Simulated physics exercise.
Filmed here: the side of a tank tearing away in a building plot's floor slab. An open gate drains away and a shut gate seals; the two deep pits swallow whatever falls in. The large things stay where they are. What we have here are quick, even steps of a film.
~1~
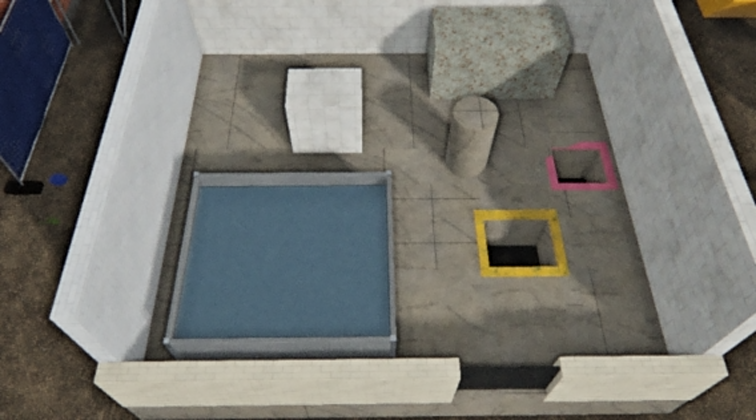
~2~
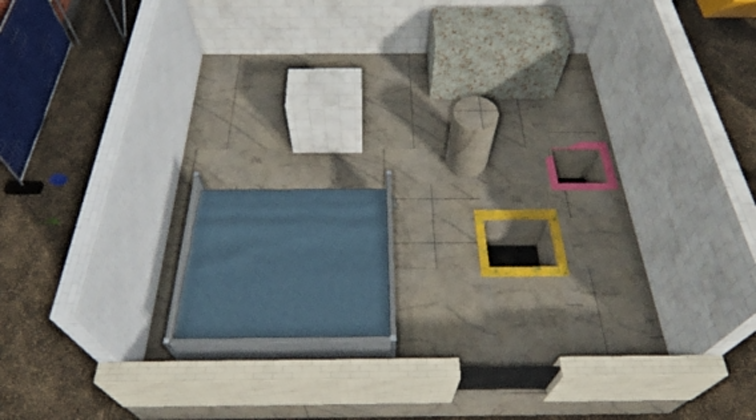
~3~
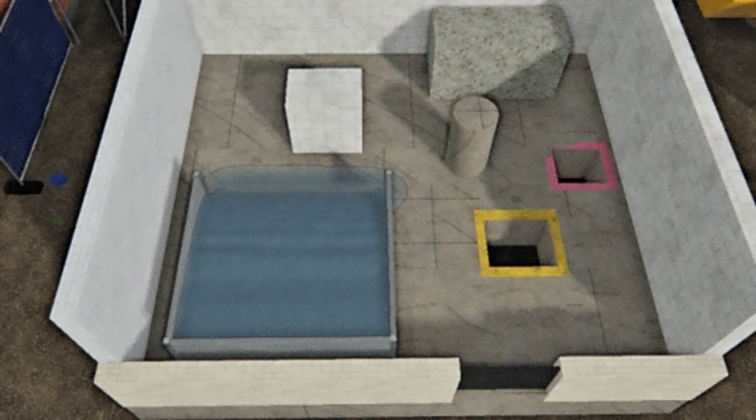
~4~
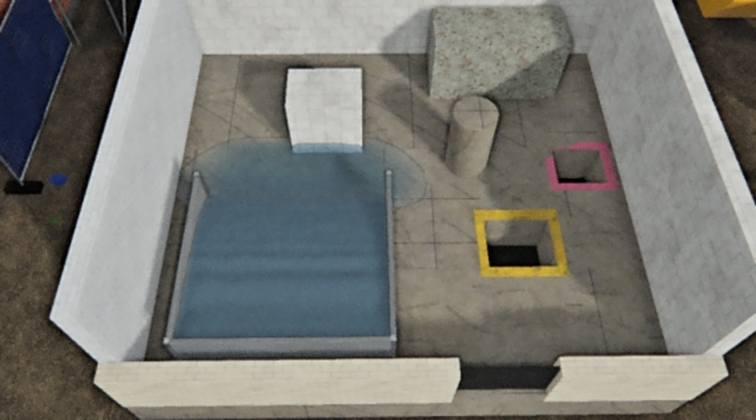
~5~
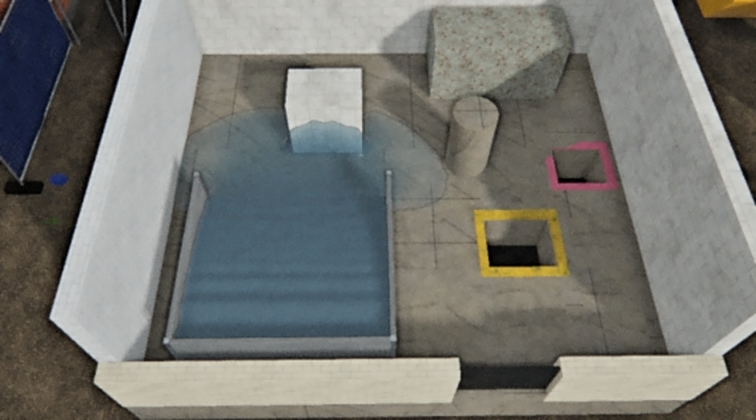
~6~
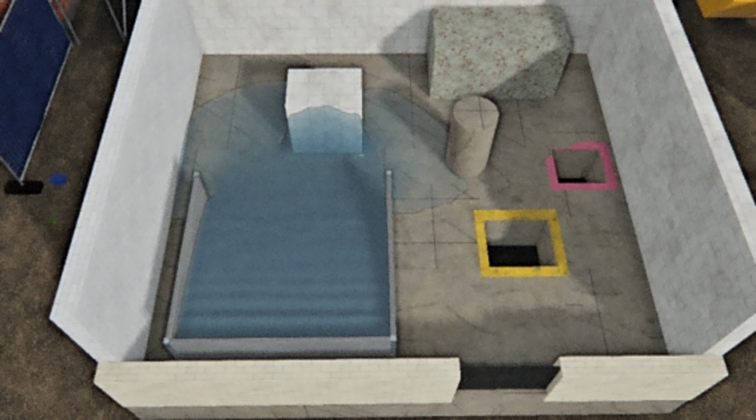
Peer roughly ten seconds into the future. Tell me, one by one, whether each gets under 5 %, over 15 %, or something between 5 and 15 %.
One by one: The gate gets under 5 %; the yellow pit gets between 5 and 15 %; the pink pit gets over 15 %.
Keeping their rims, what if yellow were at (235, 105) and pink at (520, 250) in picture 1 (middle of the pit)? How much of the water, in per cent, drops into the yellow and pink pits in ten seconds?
The yellow pit takes 35 per cent, and the pink pit takes 10 per cent.
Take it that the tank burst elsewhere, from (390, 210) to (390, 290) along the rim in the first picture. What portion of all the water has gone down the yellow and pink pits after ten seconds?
Yellow 30 %, pink 25 %.
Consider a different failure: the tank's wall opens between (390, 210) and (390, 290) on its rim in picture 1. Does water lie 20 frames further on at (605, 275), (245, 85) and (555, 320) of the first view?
Soaked, then unsoaked, then soaked.
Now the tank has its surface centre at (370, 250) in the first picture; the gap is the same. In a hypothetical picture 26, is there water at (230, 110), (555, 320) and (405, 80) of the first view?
Taking them as they were asked, they come out soaked, bone dry, soaked.
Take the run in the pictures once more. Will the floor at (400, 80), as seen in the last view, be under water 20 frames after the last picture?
That spot: Soaked.
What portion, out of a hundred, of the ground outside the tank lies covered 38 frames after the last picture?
About 95 %.
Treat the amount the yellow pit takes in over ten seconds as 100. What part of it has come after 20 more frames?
Around 20 in a hundred.
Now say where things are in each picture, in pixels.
In the first frame, still water in the tank at (288, 253).
In the second frame, water pours out on the tank's far side and has run to (393, 206).
In the third frame, the front is at (400, 186), out from the gap on the tank's far side.
In the fourth frame, water pours out on the tank's far side and has run to (415, 170).
In the fifth frame, water pours out on the tank's far side and has run to (425, 146).
In the sixth frame, water pours out on the tank's far side and has run to (390, 94).
A moment on, water covers 40 % of the floor; the gate 0 %, the yellow pit 0 %, the pink pit 0 %.
Next, water covers 55 % of the floor; the gate 0 %, the yellow pit 0 %, the pink pit 0 %.
Then, water covers 75 % of the floor; the gate 0 %, the yellow pit 2 %, the pink pit 3 %.
Later, water covers 95 % of the floor; the gate 0 %, the yellow pit 5 %, the pink pit 11 %.
In the end, water covers 100 % of the floor; the gate 0 %, the yellow pit 8 %, the pink pit 19 %.
